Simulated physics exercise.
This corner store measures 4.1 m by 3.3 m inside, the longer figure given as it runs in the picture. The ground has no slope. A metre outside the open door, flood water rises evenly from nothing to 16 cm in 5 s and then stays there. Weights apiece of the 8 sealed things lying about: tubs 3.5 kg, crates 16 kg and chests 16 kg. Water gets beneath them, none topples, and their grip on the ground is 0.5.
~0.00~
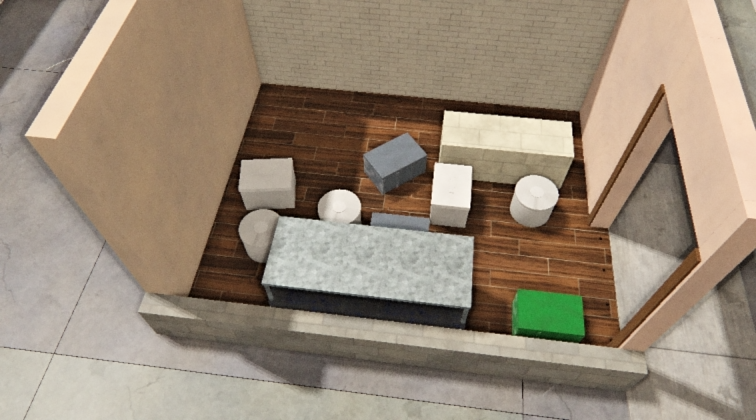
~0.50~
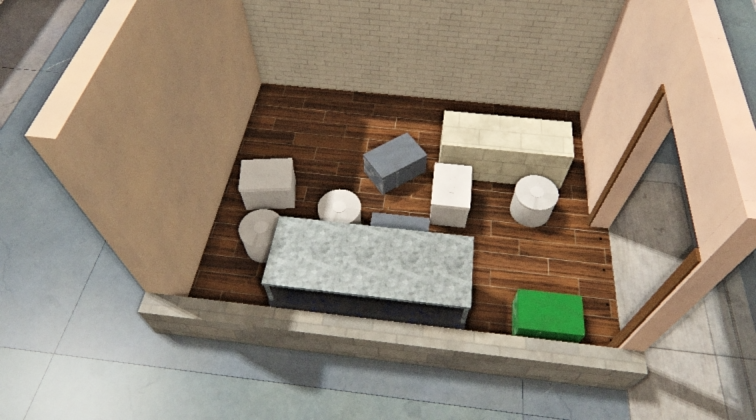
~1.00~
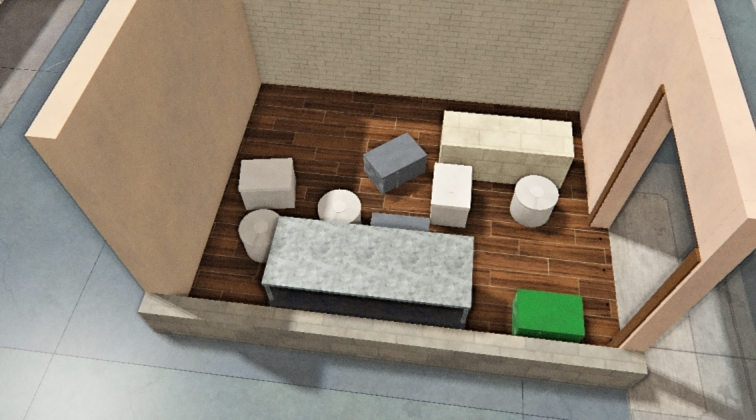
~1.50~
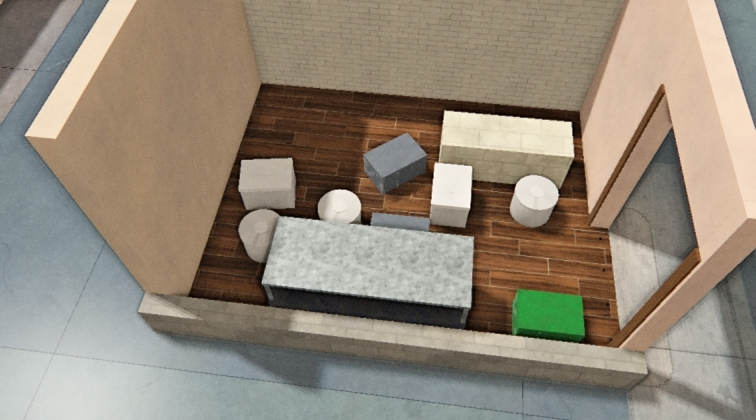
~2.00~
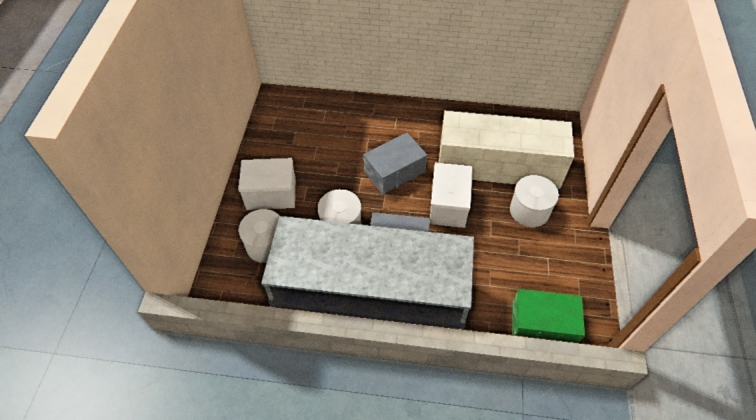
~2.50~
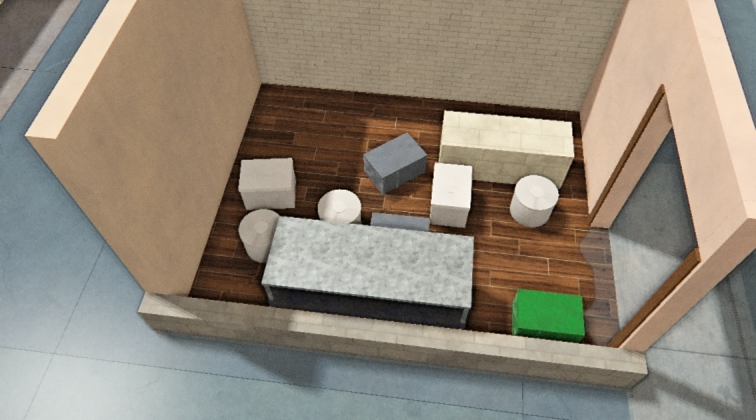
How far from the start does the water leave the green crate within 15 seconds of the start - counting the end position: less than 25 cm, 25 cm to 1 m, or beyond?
The green crate ends far away.
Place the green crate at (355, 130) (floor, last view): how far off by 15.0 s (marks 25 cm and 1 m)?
It moves a short way.
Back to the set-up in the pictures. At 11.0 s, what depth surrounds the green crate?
Roughly 8 cm.
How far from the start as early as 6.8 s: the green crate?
About 50 cm.
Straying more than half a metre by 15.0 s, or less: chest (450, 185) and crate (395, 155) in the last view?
In turn: Over, over.
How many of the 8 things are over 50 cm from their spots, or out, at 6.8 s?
1 of them.
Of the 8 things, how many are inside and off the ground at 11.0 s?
At that moment 7.
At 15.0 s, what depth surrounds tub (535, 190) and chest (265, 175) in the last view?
About 9 and 13 cm.
After 3.5 s the green crate is near (551, 312), 0.0 m from its start, aground; 0 afloat.
After 6.8 s the green crate is near (504, 293), 0.5 m from its start, afloat; 3 afloat.
After 11.0 s the green crate is near (305, 115), 3.5 m from its start, afloat; 7 afloat.
After 15.0 s the green crate is near (418, 119), 2.7 m from its start, afloat; 8 afloat.
